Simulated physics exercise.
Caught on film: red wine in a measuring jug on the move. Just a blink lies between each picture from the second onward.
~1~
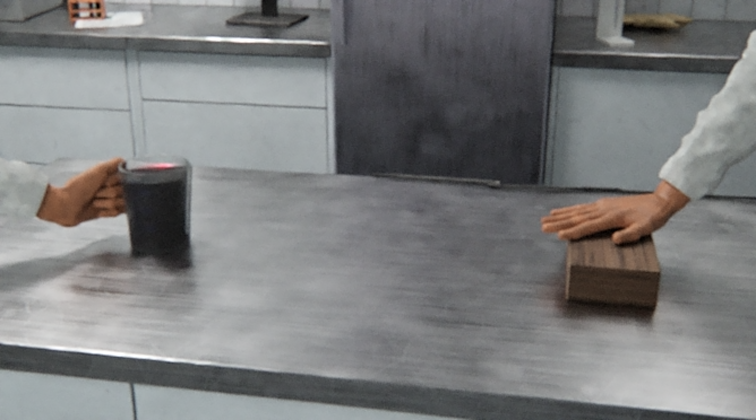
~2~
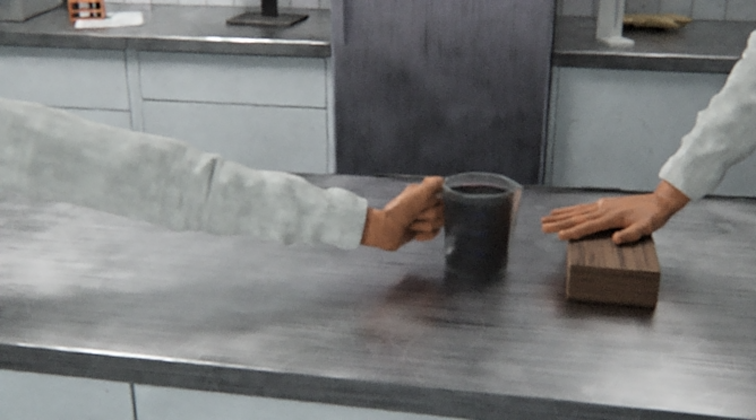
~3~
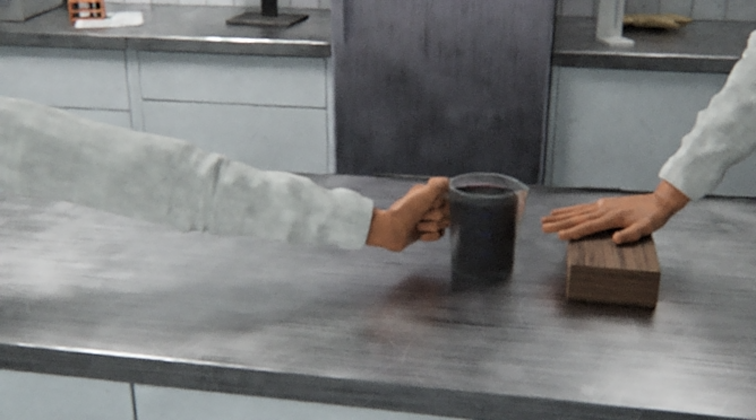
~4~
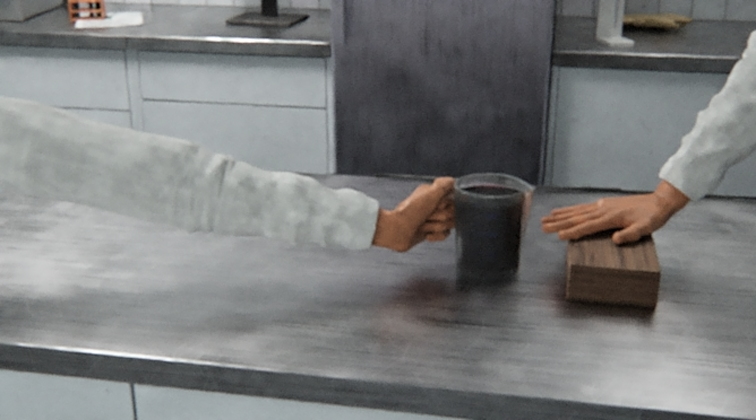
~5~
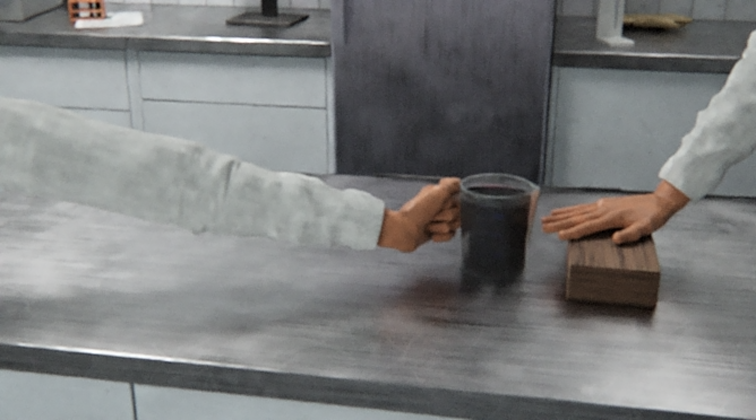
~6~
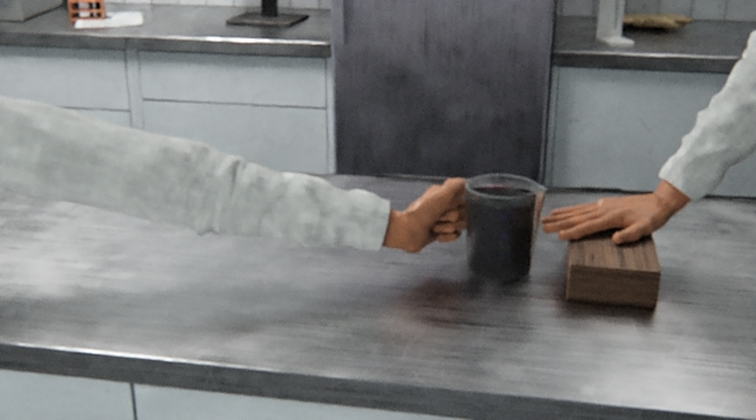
The clip shows a hand holding a clear jug of dark liquid on a grey counter, moving it far to the right, then inching it further toward a wooden block on which another person's hand rests, unmoving.
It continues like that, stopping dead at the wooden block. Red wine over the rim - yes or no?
No.
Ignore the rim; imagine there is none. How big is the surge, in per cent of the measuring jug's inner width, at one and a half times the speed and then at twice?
Around 15 % and 15 %.
A moment on, the measuring jug meets the wooden block.
Further on, the red wine surges up the wall; the wave climbs under half way to the rim.
When it is over, the measuring jug stands at the wooden block; all is still inside.
